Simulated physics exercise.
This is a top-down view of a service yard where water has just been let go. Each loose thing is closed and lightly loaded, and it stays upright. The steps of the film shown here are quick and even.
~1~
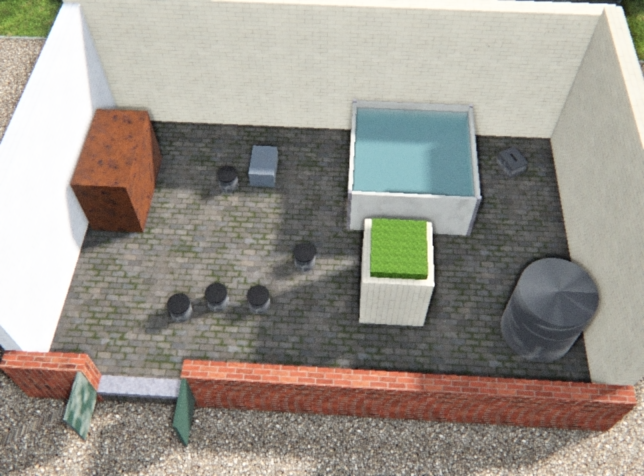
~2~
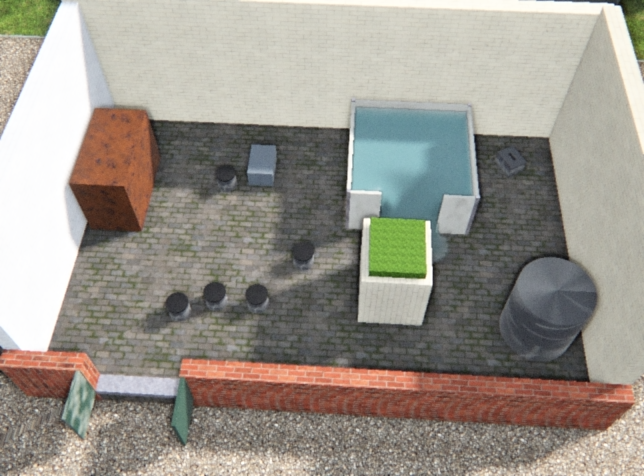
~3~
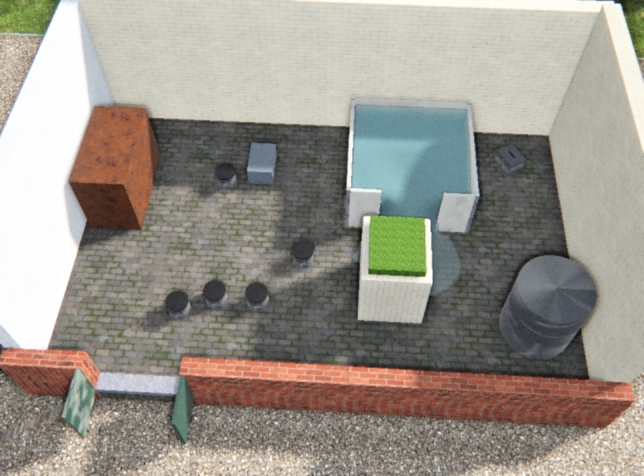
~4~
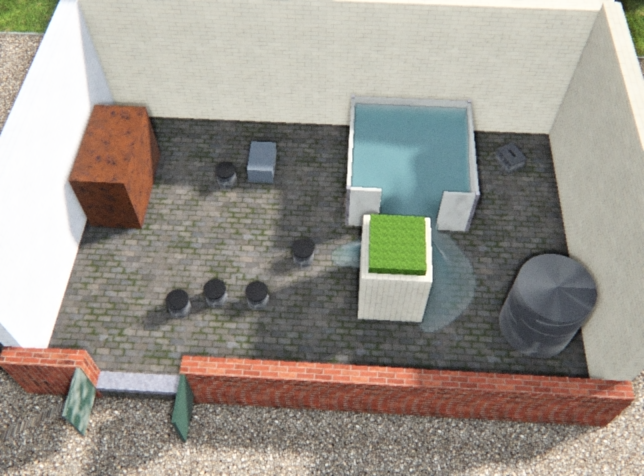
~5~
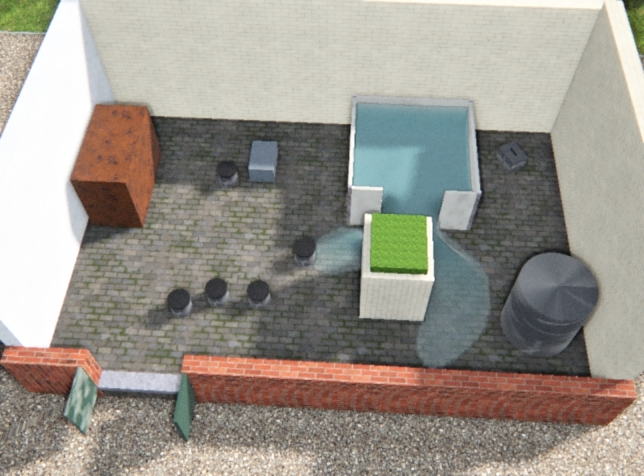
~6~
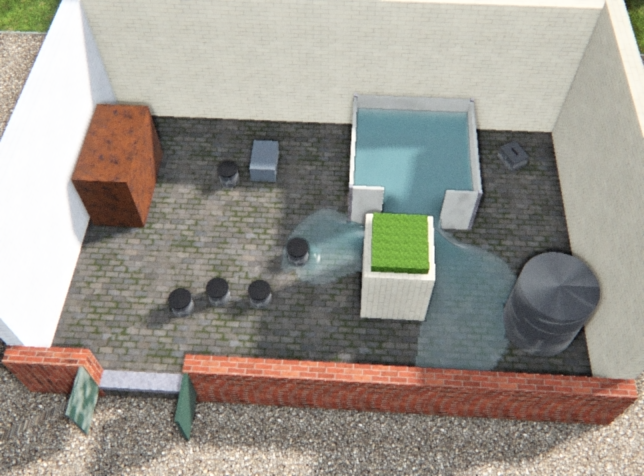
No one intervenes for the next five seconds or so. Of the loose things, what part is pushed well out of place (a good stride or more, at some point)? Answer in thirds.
Two thirds or more.
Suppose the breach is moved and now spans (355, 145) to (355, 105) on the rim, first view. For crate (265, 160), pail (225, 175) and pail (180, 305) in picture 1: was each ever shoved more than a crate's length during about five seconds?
In turn: Moved that far, swept aside, that far or more.
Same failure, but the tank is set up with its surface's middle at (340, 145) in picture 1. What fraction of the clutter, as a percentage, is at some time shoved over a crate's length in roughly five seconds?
Roughly 60 per cent.
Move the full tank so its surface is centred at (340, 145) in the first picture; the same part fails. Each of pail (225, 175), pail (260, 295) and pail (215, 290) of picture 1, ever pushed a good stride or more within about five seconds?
Object by object, in turn: Lingered near its place, travelled a good distance, travelled a good distance.
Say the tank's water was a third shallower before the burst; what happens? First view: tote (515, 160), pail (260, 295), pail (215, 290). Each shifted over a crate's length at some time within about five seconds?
Object 1: Stayed below the mark. Object 2: Passed the mark. Object 3: Passed the mark.
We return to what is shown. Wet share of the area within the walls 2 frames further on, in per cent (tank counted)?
Estimate: Close to 35 in a hundred.
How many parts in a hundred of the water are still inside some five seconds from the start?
Roughly 98 in a hundred.
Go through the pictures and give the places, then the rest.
In the first frame, a pail at (305, 252) rests on the ground; a pail at (258, 295), on the bottom; 0 of 7 have shifted.
In the second frame, a pail at (303, 251), on the bottom; a pail at (257, 294), on the bottom; 0 of 7 have shifted.
In the third frame, a pail at (303, 249) rests on the ground; a pail at (257, 292), on the bottom; 0 of 7 have shifted.
In the fourth frame, a pail at (303, 248) rests on the ground; a pail at (257, 291) rests on the ground; 0 of 7 have shifted.
In the fifth frame, a pail at (305, 247), on the bottom; a pail at (258, 290) rests on the ground; 0 of 7 have shifted.
In the sixth frame, a pail at (298, 247), on the bottom, close to its start; a pail at (259, 289) rests on the ground; 1 of 7 have shifted.
A moment on, 1 of 7 are well off their spots; 0 afloat.
Next, 5 of 7 are well off their spots; 1 afloat.
Later, 6 of 7 are well off their spots; 2 afloat.
In the end, 6 of 7 are well off their spots, and 6 have been at some point; 2 afloat.
